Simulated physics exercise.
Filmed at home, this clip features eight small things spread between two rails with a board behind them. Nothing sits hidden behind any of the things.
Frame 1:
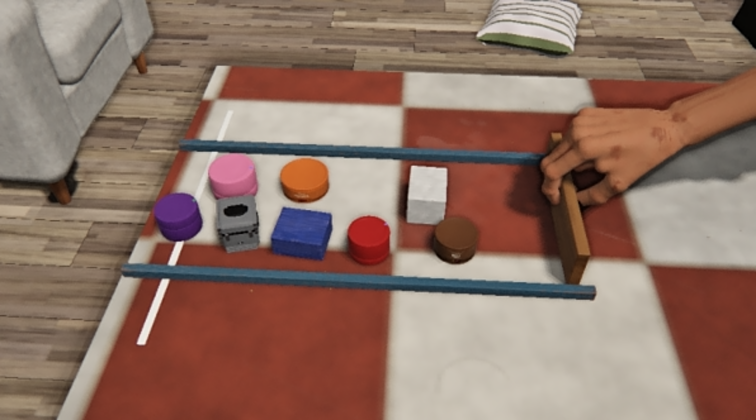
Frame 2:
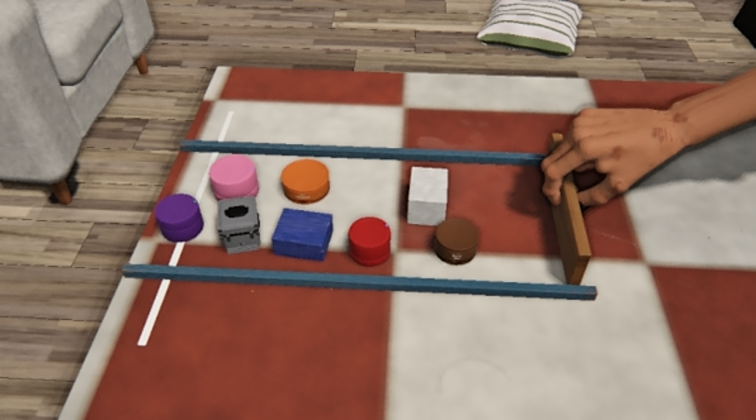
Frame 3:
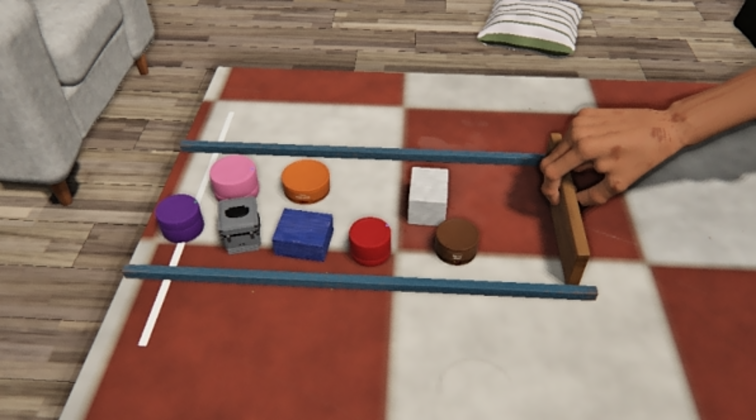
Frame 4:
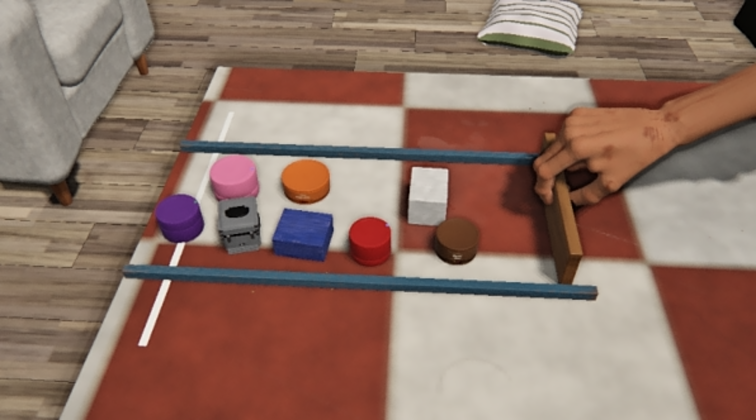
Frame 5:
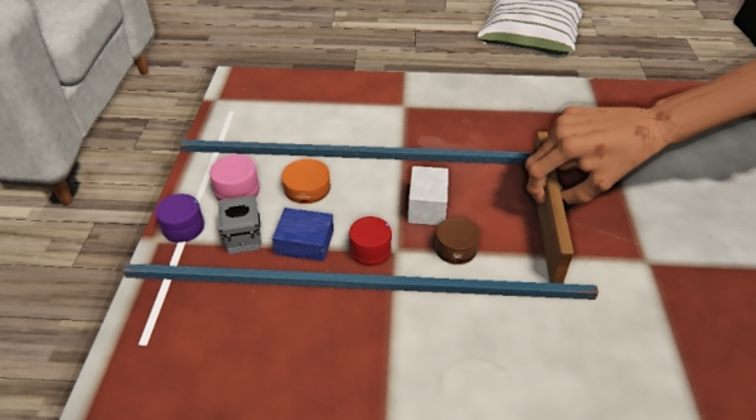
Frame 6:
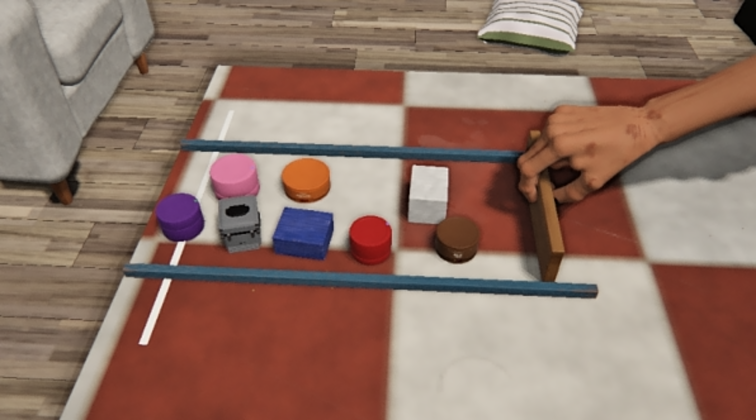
On a checkered surface at home, a hand slid a wooden board a short way left between two blue rails, while the eight small colourful things in front of it stayed still.
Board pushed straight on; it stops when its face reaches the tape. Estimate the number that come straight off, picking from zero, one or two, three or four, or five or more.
The push drops five or even more off the table.
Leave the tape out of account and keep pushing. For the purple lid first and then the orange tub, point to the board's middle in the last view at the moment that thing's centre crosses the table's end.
The middle is at (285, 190) when it's the purple lid, and at (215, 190) when it's the orange tub.
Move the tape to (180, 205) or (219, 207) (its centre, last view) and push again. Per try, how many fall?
Respectively 5 and 3.
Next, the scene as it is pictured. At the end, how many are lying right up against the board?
Looks like 3 of them, all told.
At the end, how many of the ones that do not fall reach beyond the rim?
I'd say 0 of them.
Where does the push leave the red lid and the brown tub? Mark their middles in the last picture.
Result: One about (154, 245), other about (167, 216).
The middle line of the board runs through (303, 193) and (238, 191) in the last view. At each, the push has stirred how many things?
Up to then 8, and up to the other point 8.
Early on, none off yet; purple lid at rest near (181, 218); pink lid at rest near (235, 180); grey case at rest near (240, 223).
A while later, none off yet; purple lid at rest near (178, 216); pink lid at rest near (235, 180); grey case travelled about its own width near (216, 220).
Further along, one off so far; purple lid leaning well over near (130, 241); pink lid travelled well along near (159, 175); grey case travelled well along near (158, 206).
Finally, the number that fall off is five or more; lost, blue block, orange tub, grey case, pink lid and purple lid.
